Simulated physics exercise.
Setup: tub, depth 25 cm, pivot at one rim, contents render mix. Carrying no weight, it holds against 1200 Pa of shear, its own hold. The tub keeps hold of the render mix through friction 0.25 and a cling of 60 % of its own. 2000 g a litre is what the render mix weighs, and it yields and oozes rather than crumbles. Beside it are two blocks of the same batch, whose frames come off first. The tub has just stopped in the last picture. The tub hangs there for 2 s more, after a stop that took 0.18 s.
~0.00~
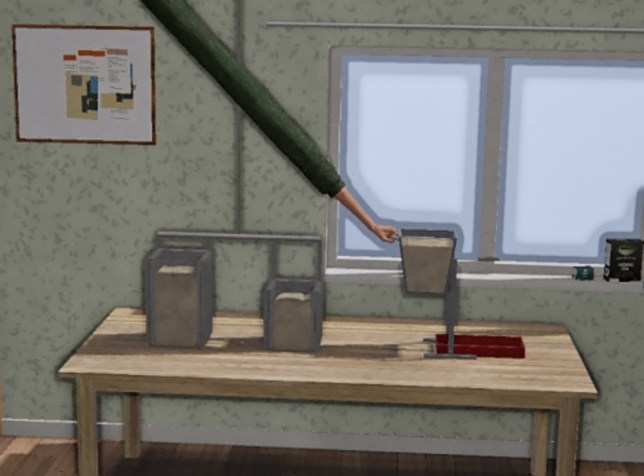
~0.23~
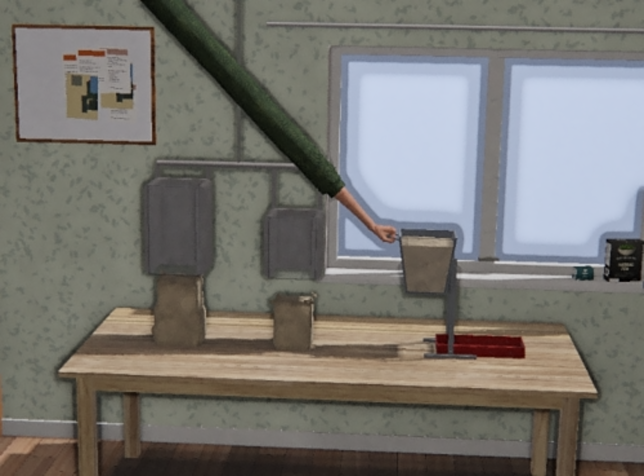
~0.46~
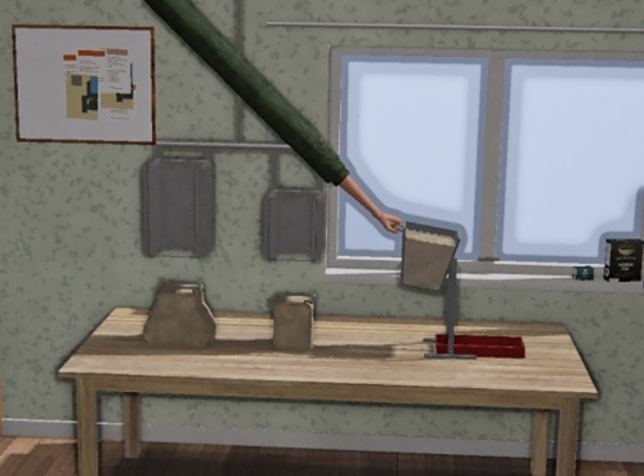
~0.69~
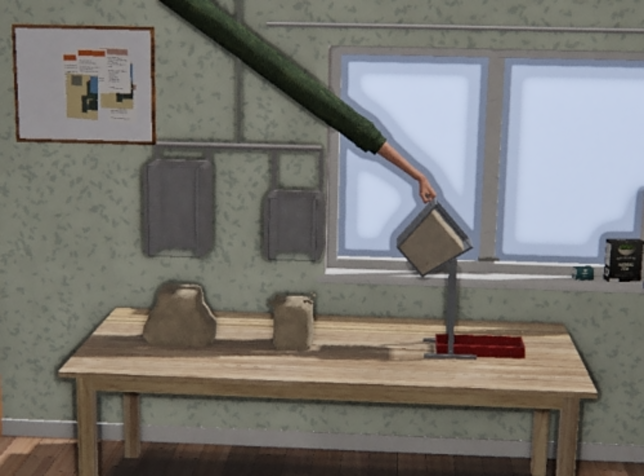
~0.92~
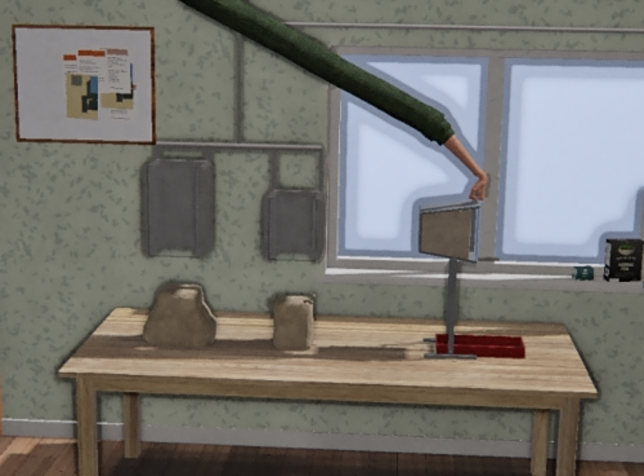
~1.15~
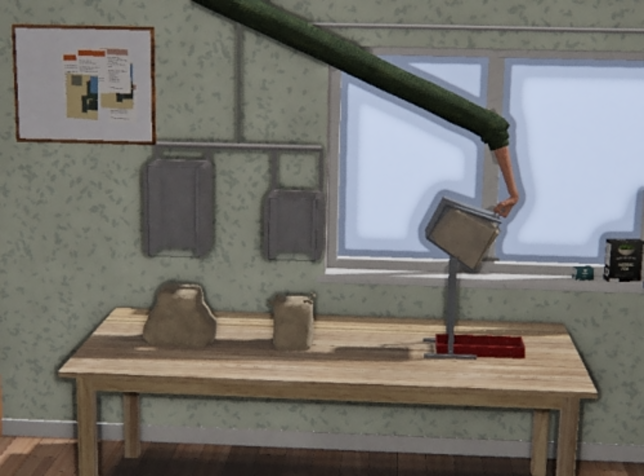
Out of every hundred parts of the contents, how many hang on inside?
Some 0 in every hundred.
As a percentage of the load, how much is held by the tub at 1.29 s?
Some 55 per cent.
After 1.29 s, the tub is at 116 degrees and holds 55 %.
After 1.46 s, the tub is at 116 degrees and holds 0 %.
After 1.63 s, the tub is at 116 degrees and holds 0 %.
After 1.80 s, the tub is at 116 degrees and holds 0 %.
After 3.15 s, at the end, the tub is at 116 degrees and holds 0 %.
